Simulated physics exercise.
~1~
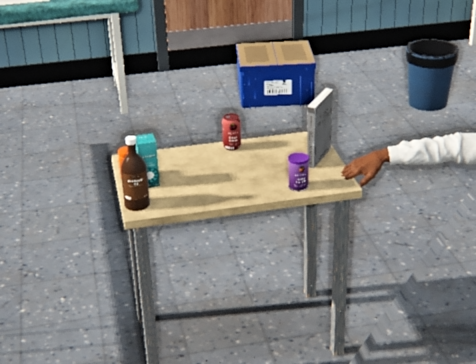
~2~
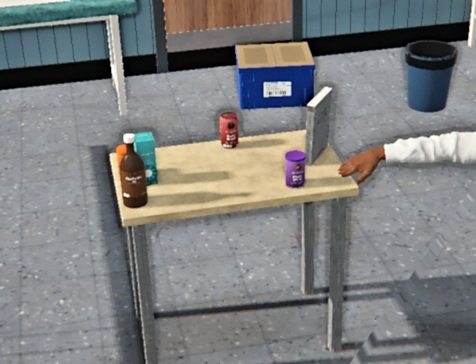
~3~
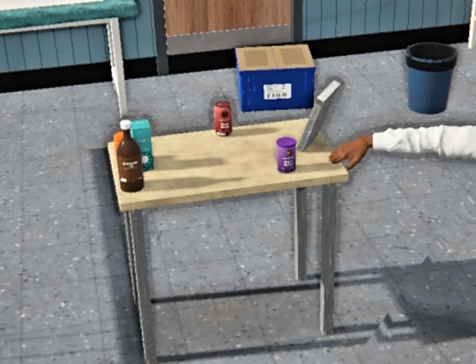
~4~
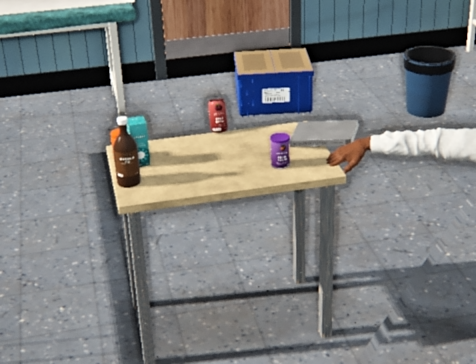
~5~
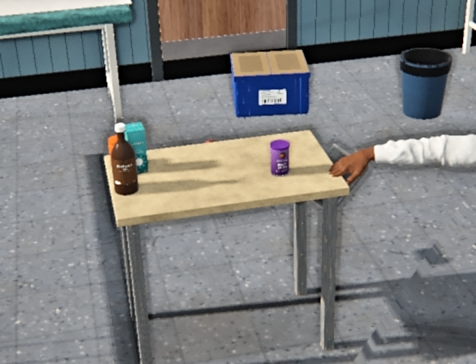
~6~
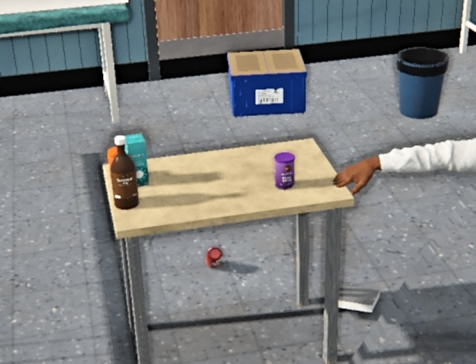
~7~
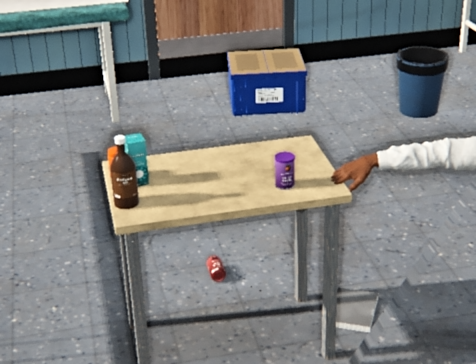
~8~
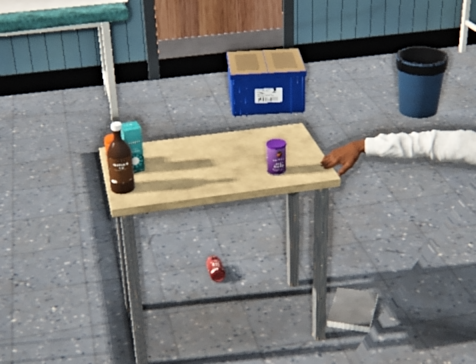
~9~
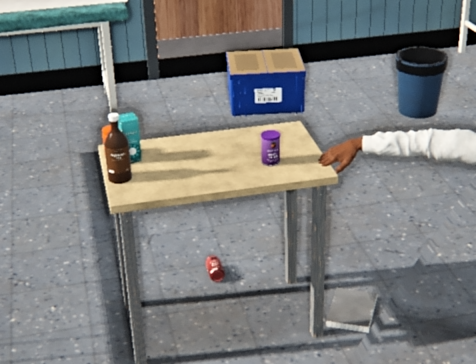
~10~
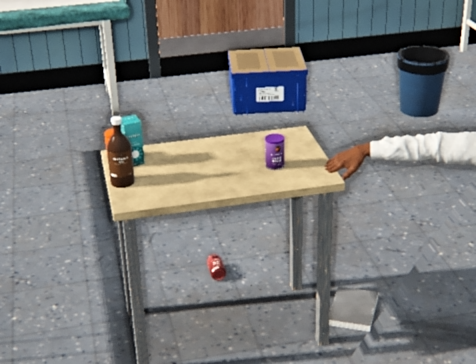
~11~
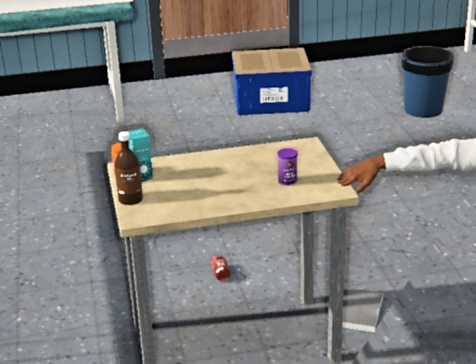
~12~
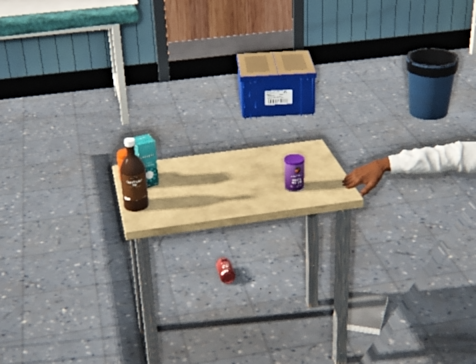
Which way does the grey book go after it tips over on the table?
It moves down, dropping off the far side of the table to the floor, where it lies near the table's right legs.
